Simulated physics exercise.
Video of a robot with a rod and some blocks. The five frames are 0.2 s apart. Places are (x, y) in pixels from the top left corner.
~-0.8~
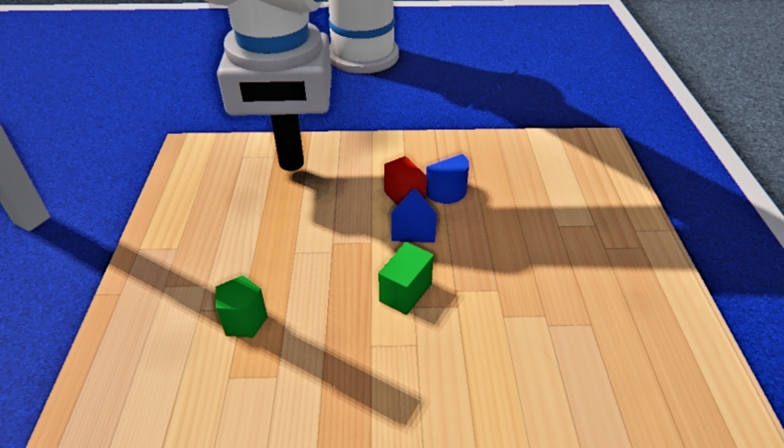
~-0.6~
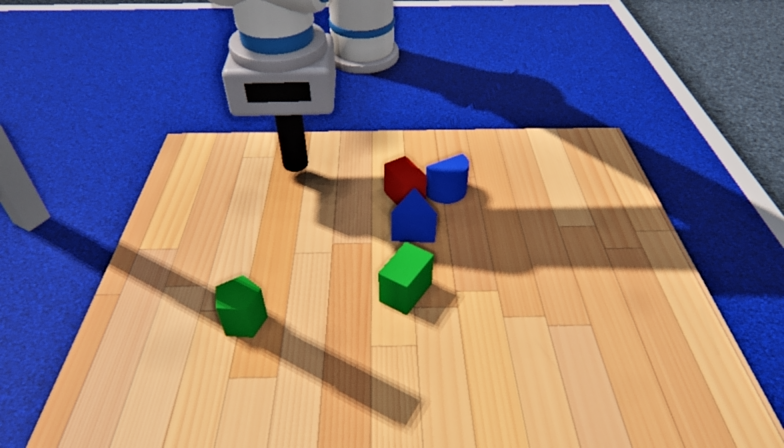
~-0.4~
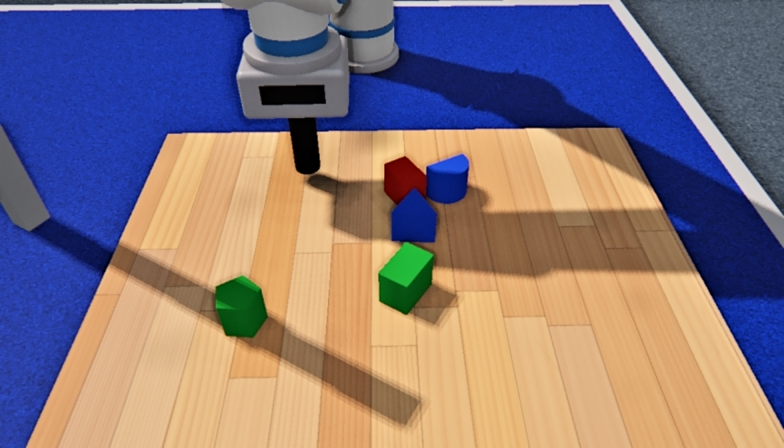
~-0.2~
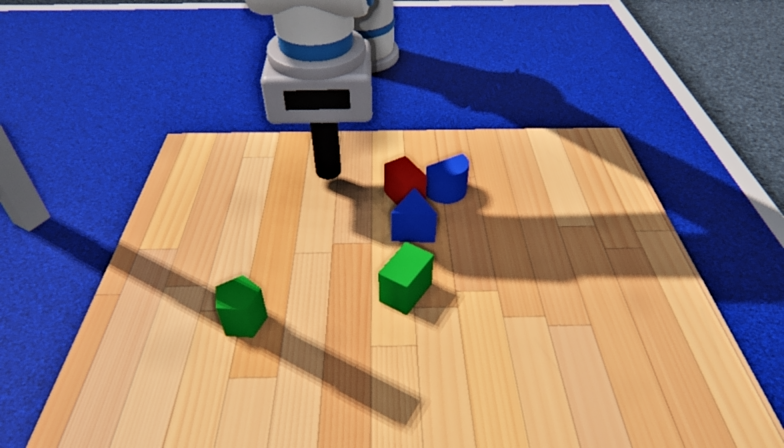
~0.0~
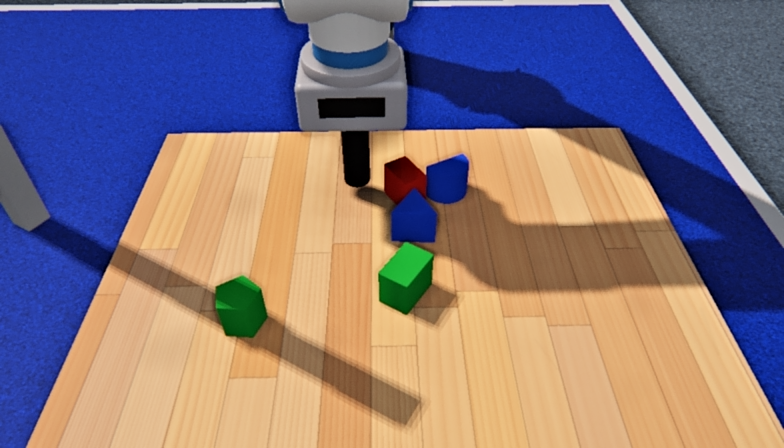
A robot arm slid its black rod slowly to the right across the back of a wooden table, getting close to a red block and two blue ones, while all the blocks, including two green ones, stayed still.
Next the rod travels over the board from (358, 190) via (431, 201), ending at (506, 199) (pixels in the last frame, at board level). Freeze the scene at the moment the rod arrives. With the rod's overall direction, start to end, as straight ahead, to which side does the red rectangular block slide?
Answer: Right.
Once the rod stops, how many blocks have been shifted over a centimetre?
Looking at the path, I think two of the blocks end up more than 1 cm away.
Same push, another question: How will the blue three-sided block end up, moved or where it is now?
Here the blue three-sided block stays on its spot.
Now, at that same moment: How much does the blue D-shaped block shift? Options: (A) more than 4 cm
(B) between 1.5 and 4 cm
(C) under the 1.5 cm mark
My pick is A.
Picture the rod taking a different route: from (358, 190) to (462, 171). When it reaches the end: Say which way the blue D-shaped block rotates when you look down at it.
Viewed from the top, it goes anticlockwise.
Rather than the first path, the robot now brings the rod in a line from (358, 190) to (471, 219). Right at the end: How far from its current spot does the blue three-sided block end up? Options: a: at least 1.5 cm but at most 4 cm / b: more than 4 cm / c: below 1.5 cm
I'll go with c - below 1.5 cm.
The first path, step by step. One third of the way, rod (407, 190); red rectangular block (435, 173), turned 30° clockwise; blue D-shaped block (472, 166), turned 15° anticlockwise.
Two thirds of the way, rod (458, 192); red rectangular block (486, 181), turned 65° clockwise; blue D-shaped block (510, 167), turned 110° anticlockwise.
At the end, rod (508, 190); red rectangular block (513, 190), turned 105° clockwise; blue three-sided block still; blue D-shaped block (530, 162), turned 100° anticlockwise.
